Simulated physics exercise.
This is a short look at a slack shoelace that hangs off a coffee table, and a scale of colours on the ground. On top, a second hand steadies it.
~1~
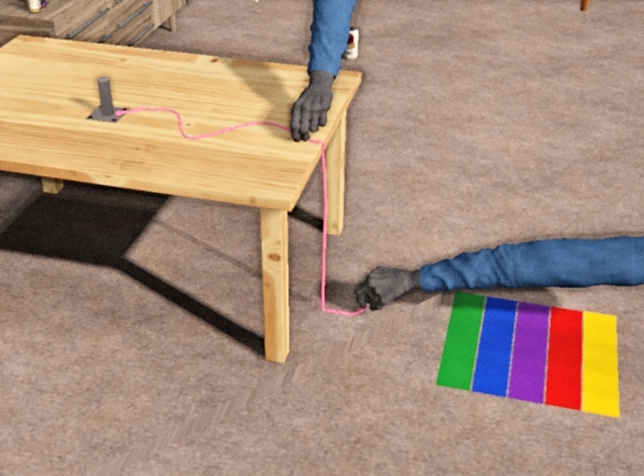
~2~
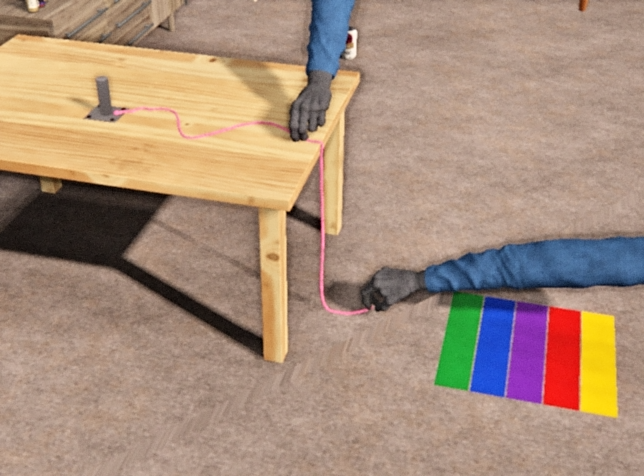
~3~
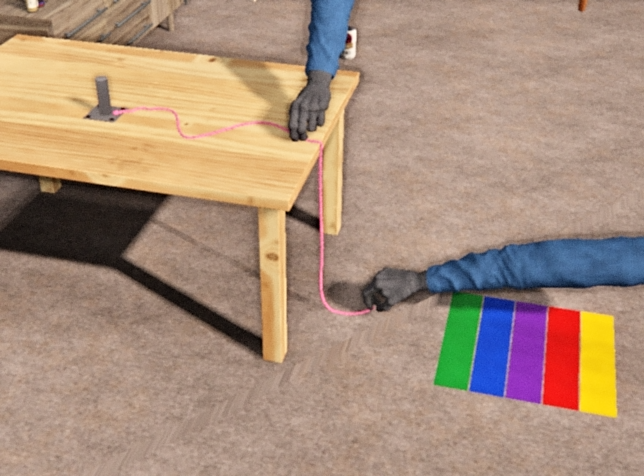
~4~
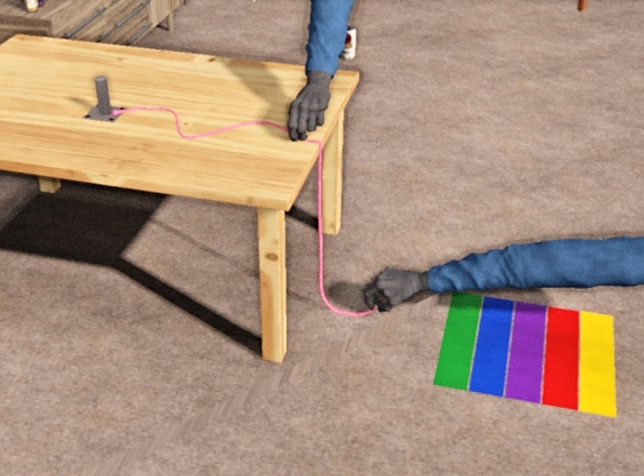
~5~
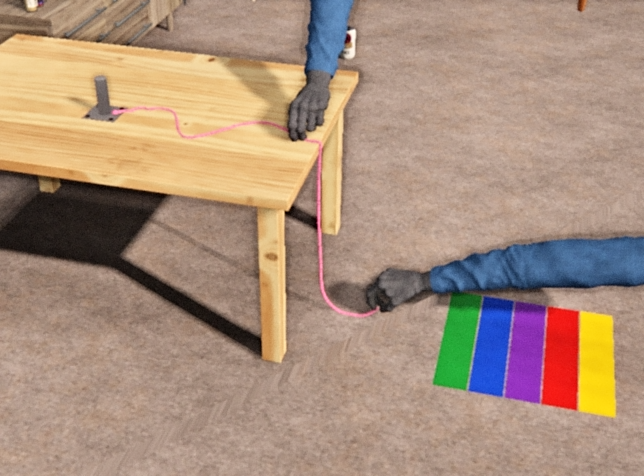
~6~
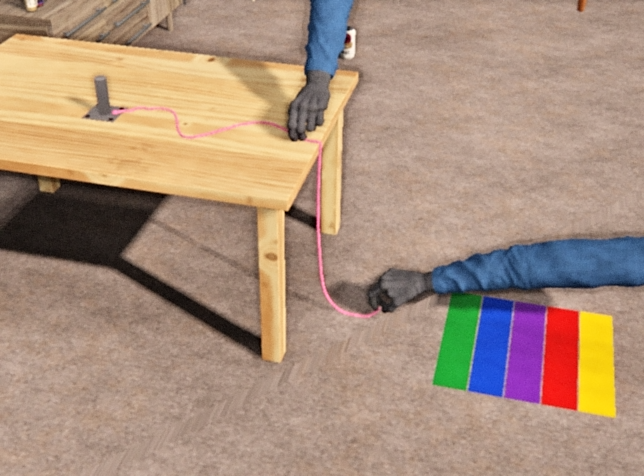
In this clip, one gloved hand rests on a wooden coffee table over a slack pink shoelace while another, low beside a strip of coloured bands, draws the lace's hanging end very slightly to the right.
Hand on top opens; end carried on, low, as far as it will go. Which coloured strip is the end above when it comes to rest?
The red one.
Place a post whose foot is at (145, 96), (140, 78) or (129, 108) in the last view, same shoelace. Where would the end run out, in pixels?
Estimated pixels per try: (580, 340); (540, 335); (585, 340).
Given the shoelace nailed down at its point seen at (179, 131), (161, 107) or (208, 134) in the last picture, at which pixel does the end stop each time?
For the three tries you'd see (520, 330), (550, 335) and (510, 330).
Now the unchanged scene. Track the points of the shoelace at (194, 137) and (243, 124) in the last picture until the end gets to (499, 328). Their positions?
Mark one about (239, 132), mark two about (291, 139).
Soon after, end near (499, 328); over blue.
Then, end near (541, 335); over purple.
At full stretch, end near (564, 339); over red. It gets as far as the red strip.
